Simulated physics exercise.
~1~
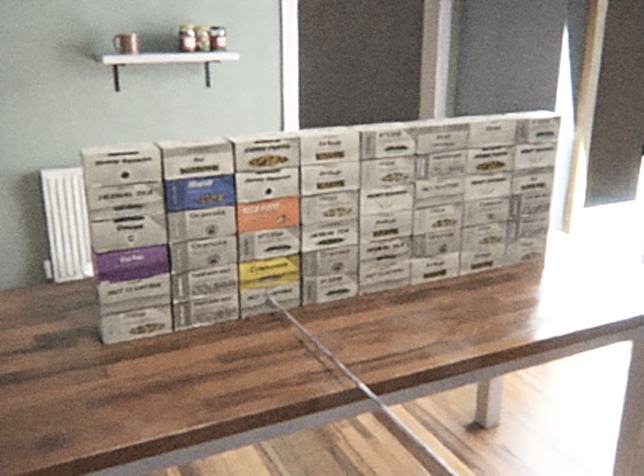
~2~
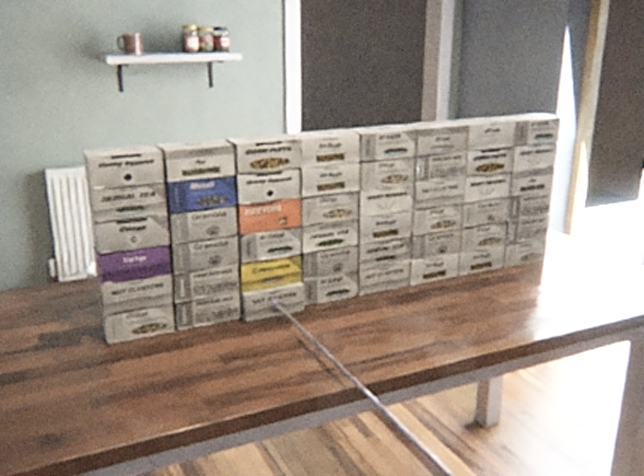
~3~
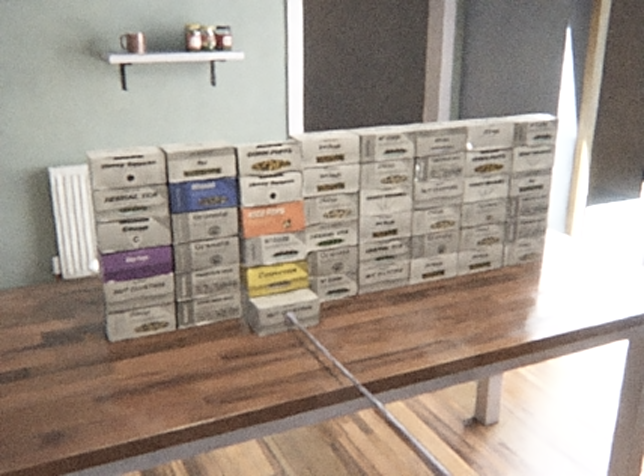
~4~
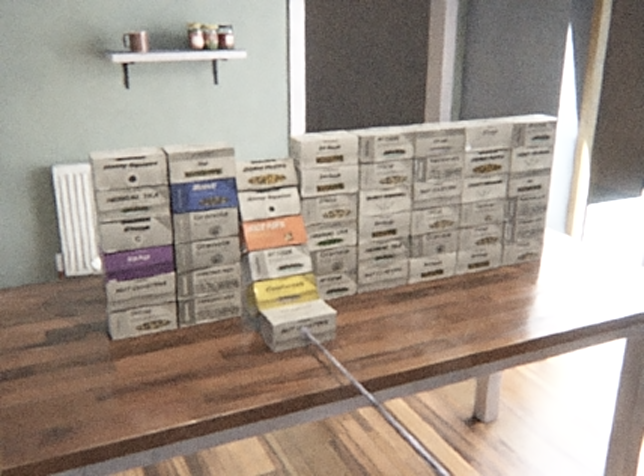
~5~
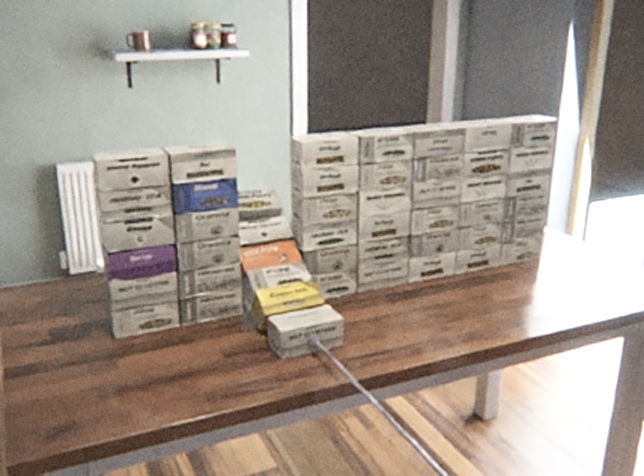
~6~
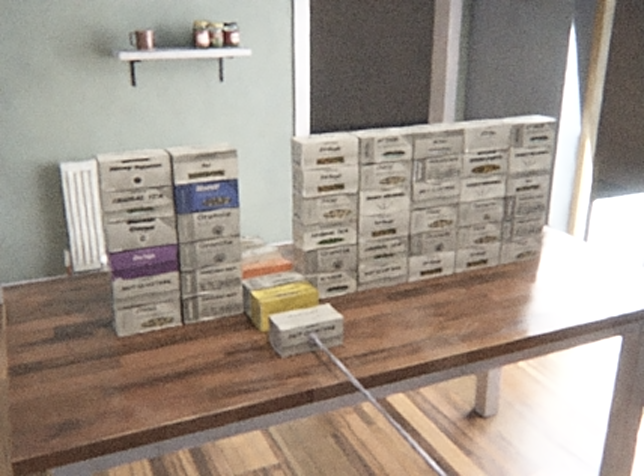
A packet is drawn from the wall's bottom row, and the column above it topples down.
